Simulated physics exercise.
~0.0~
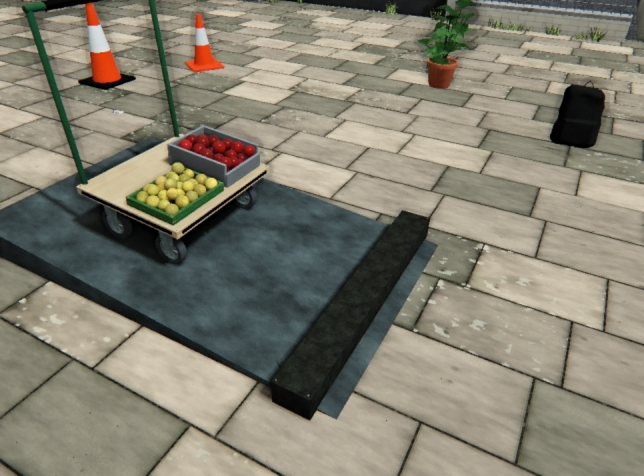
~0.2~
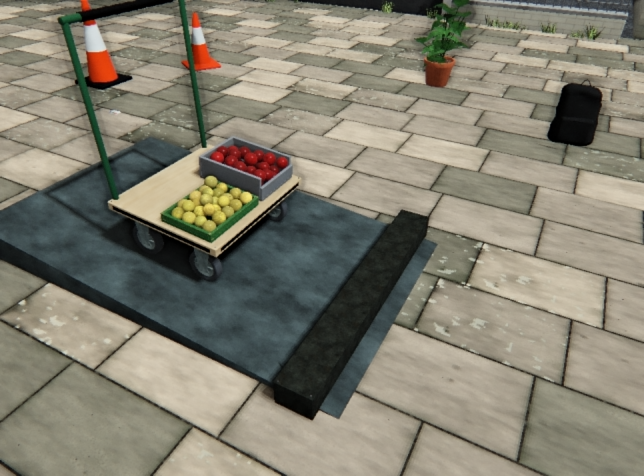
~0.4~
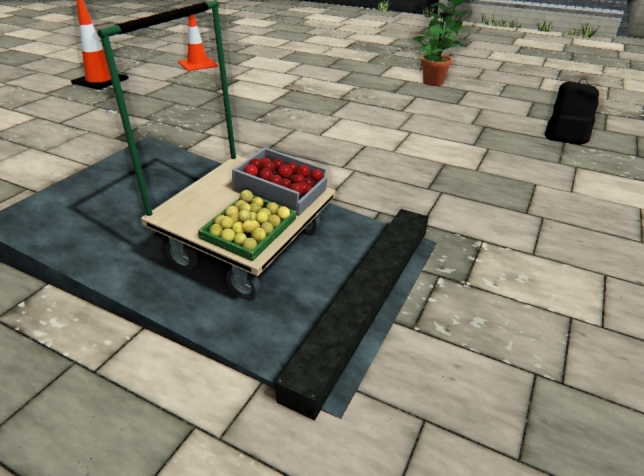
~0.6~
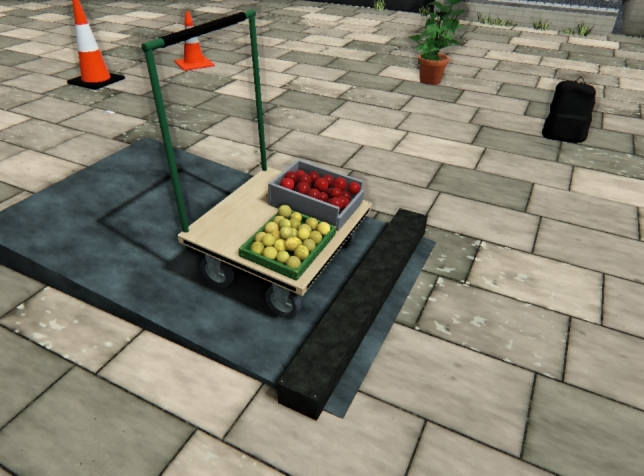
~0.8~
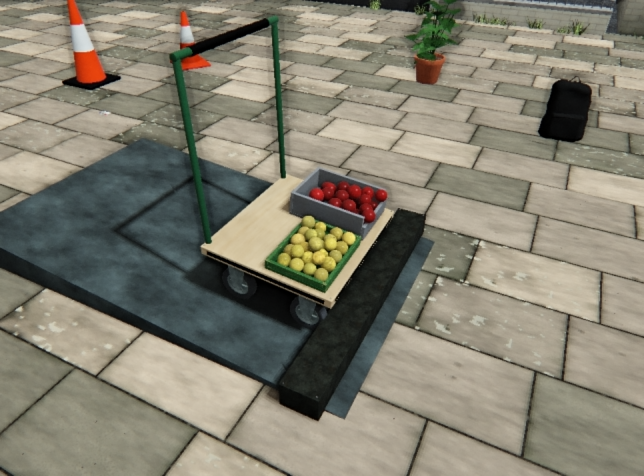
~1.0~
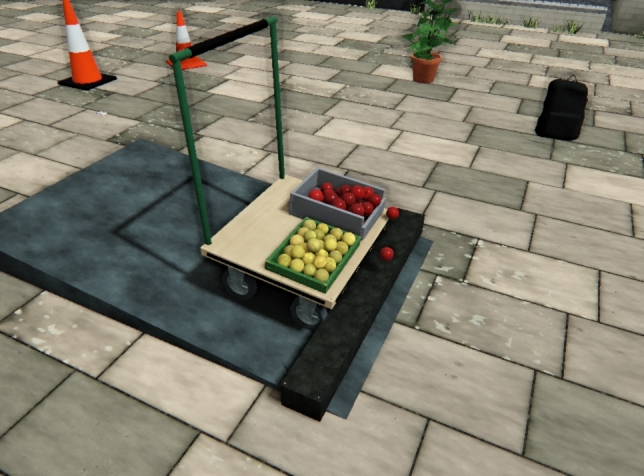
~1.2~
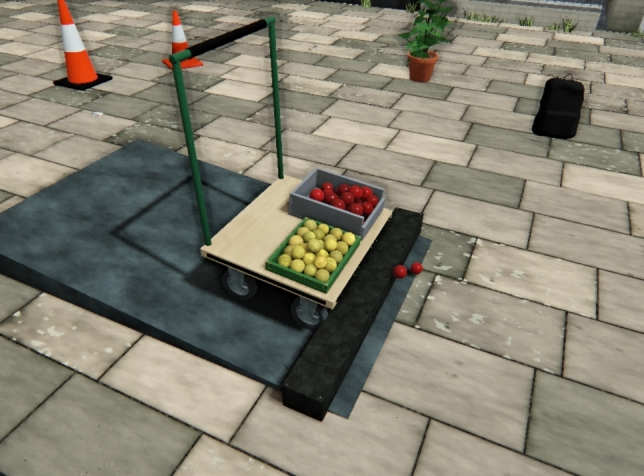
A trolley carrying a grey tote of red apples and a green tote of yellow apples rolled right down a ramp and stopped against the dark kerb, where two red apples tumbled over it and ended up just beyond, while the rest stayed aboard.
